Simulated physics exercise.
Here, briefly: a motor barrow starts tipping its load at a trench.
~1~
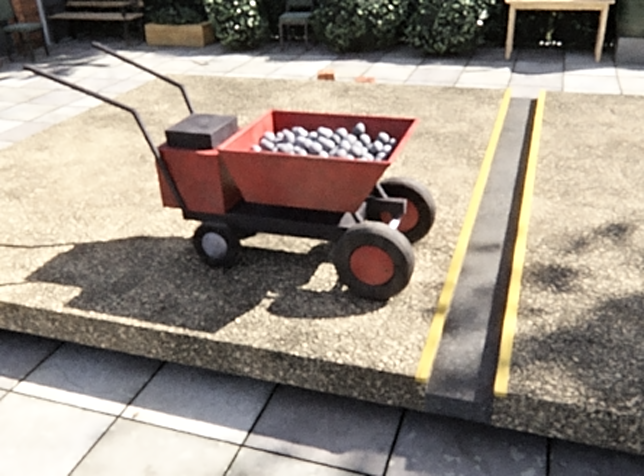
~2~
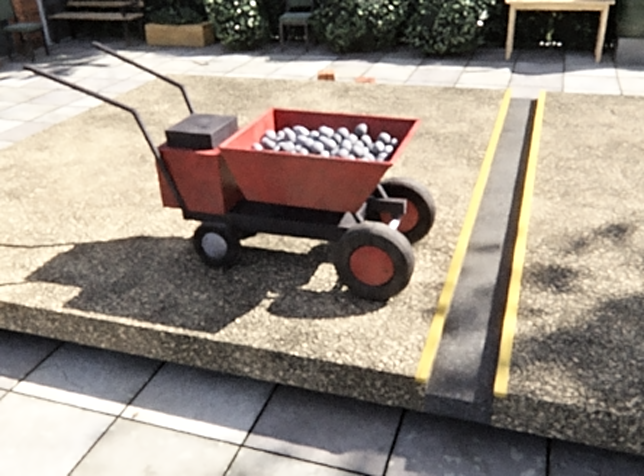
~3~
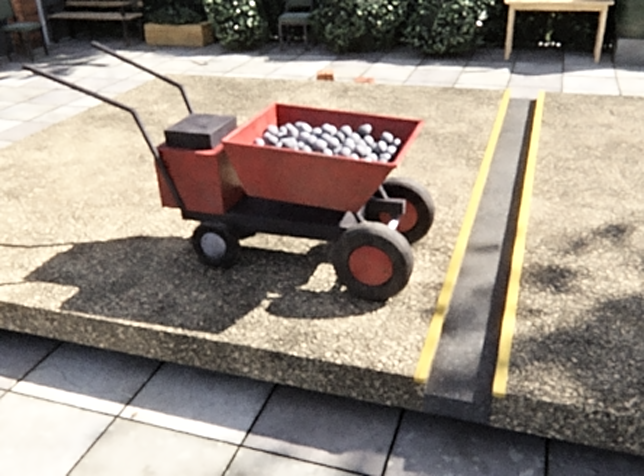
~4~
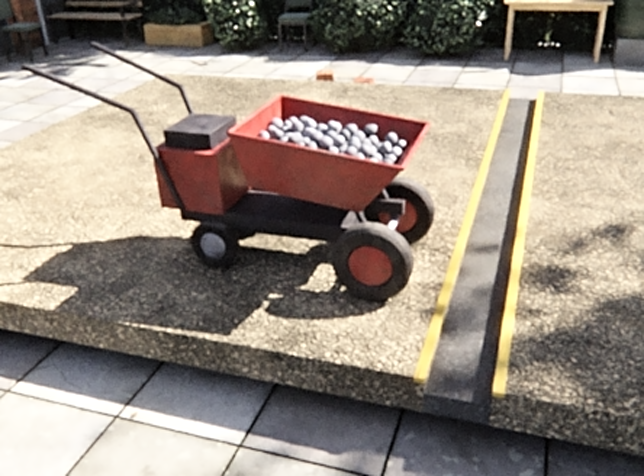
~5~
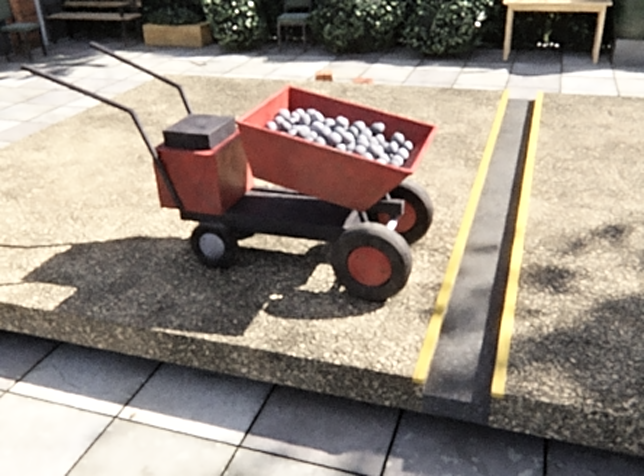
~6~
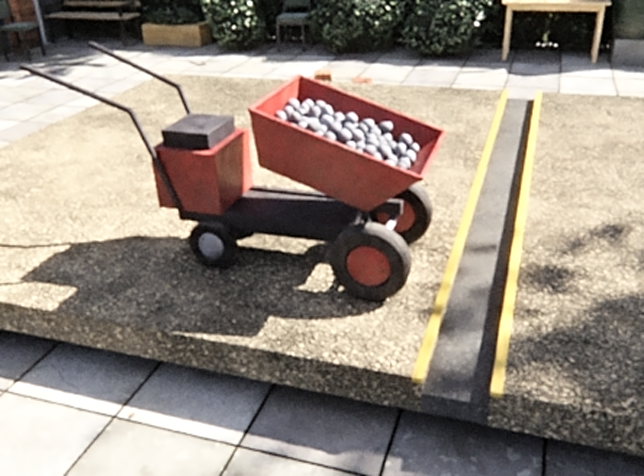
In this clip, a red motor barrow loaded with round grey cobbles stands on a pebbled surface beside a narrow, yellow-edged trench. Its skip begins level, then gradually tilts forward to the right while the wheels stay in place.
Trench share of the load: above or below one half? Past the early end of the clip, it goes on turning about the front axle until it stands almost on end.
Below.
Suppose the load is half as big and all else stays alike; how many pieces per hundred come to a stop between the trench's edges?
Roughly 20 percent of the load.
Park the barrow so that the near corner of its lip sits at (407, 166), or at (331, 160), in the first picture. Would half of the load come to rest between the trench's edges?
Well, the first try gives a smaller portion, and the second gives the bigger portion.
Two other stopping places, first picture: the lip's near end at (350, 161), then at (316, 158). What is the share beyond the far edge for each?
You'd get 40 in a hundred the first time and 20 in a hundred the second.
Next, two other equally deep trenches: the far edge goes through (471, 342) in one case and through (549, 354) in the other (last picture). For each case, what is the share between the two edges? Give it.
In order: 0 per cent, then 70 per cent.
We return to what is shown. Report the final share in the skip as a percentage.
About 0 per cent.
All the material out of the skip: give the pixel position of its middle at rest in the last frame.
Somewhere around (553, 288) in the last picture.
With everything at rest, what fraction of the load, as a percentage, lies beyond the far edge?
Close to 75 in a hundred.
Just after the last frame, skip tipped steeply; every one in the skip.
A moment on, skip tipped right over; roughly two thirds in the skip; just a few in or heaped over the trench; roughly a quarter beyond it; about a tenth falling.
Further on, skip tipped right over; about a tenth in the skip; roughly a quarter in or heaped over the trench; the larger part beyond it.
When it is over, skip tipped right over; roughly a quarter in or heaped over the trench; the larger part beyond it.
